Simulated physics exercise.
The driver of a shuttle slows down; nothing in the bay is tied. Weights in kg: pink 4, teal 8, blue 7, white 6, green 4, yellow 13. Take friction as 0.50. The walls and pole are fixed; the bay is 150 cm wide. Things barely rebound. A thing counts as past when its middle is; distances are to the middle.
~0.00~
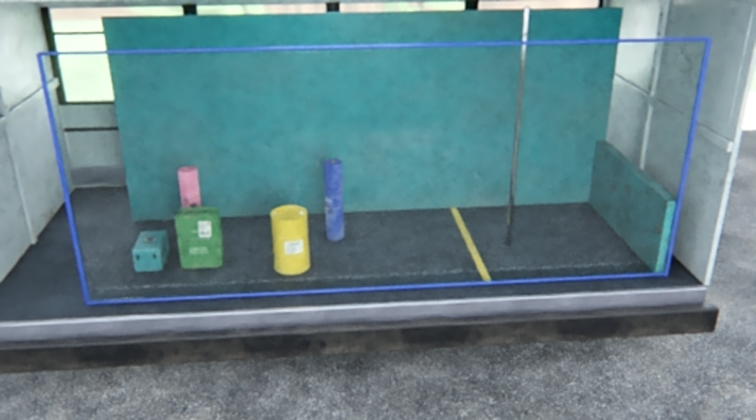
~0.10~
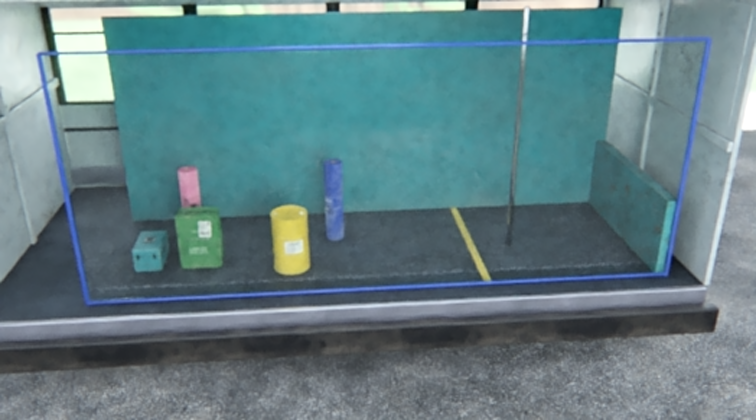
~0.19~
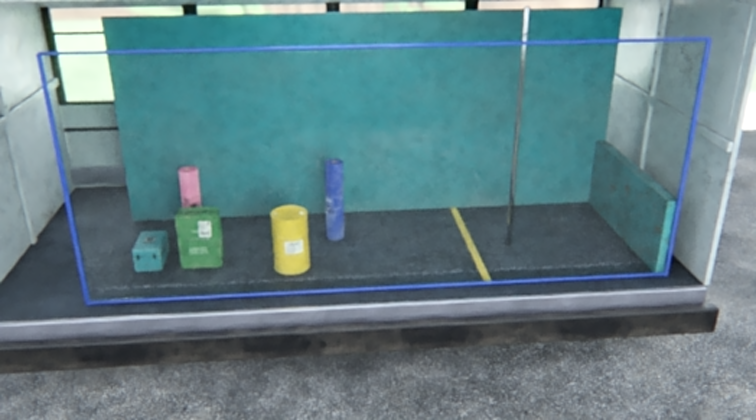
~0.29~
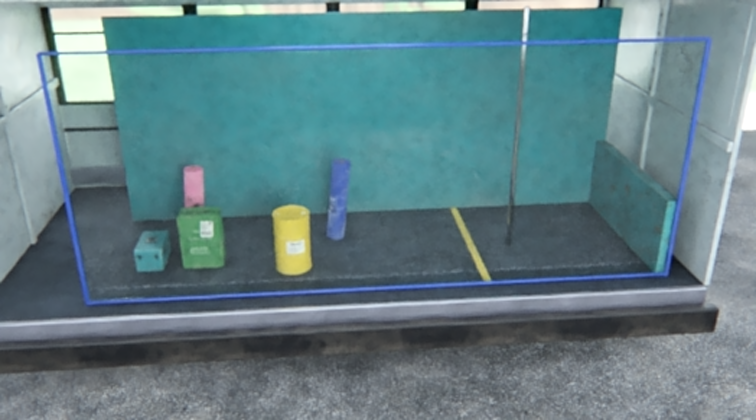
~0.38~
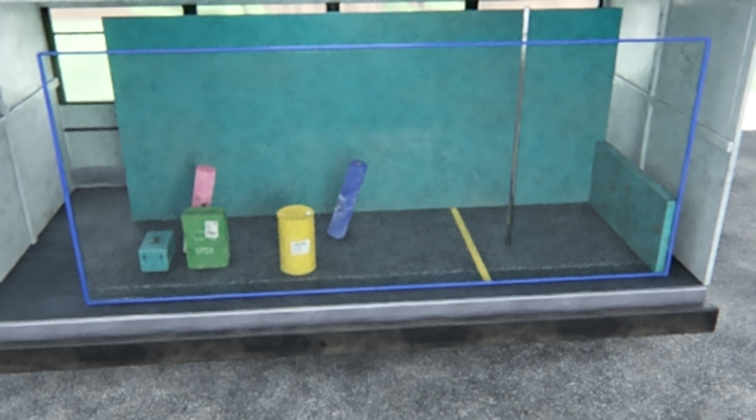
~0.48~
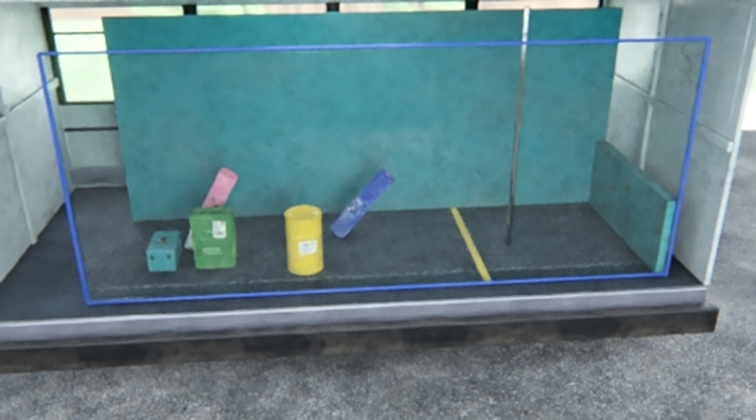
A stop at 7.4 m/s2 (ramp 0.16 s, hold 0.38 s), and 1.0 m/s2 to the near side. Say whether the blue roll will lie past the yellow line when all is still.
In the end the blue roll fails to pass the yellow line.
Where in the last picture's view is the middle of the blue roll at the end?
At about (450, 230).
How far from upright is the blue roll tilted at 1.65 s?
Roughly 90°.
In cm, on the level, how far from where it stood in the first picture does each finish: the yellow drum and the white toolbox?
About: Yellow drum 50, white toolbox 40.
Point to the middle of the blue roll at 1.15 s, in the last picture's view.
At about (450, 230).
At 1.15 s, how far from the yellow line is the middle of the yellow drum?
About 110 cm short of it.
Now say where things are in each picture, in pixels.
In the first picture, blue roll (334, 200), teal toolbox (151, 251), yellow drum (291, 240), yellow line (485, 276).
In the second picture, blue roll (334, 200), teal toolbox (151, 251), yellow drum (291, 240).
In the third picture, blue roll (335, 200), teal toolbox (152, 251), yellow drum (291, 240).
In the fourth picture, blue roll (338, 199), teal toolbox (153, 251), yellow drum (292, 240).
In the fifth picture, blue roll (347, 200), teal toolbox (158, 251), yellow drum (297, 240).
In the sixth picture, blue roll (362, 204), teal toolbox (165, 251), yellow drum (304, 240), yellow line (485, 276).
After 0.75 s the blue roll is 41 cm short of the yellow line, tilted 90°, near (422, 229) in the last picture's view.
After 1.15 s the blue roll is 16 cm short of the yellow line, tilted 90°, near (450, 230) in the last picture's view; the teal toolbox 227 cm short of the yellow line, tilted 0°.
After 1.65 s the blue roll is 16 cm short of the yellow line, tilted 90°, near (450, 230) in the last picture's view.
After 2.9 s, teal toolbox stops short of the yellow line; blue roll stops short of the yellow line; white toolbox stops short of the yellow line; green pack stops short of the yellow line; yellow drum stops short of the yellow line.
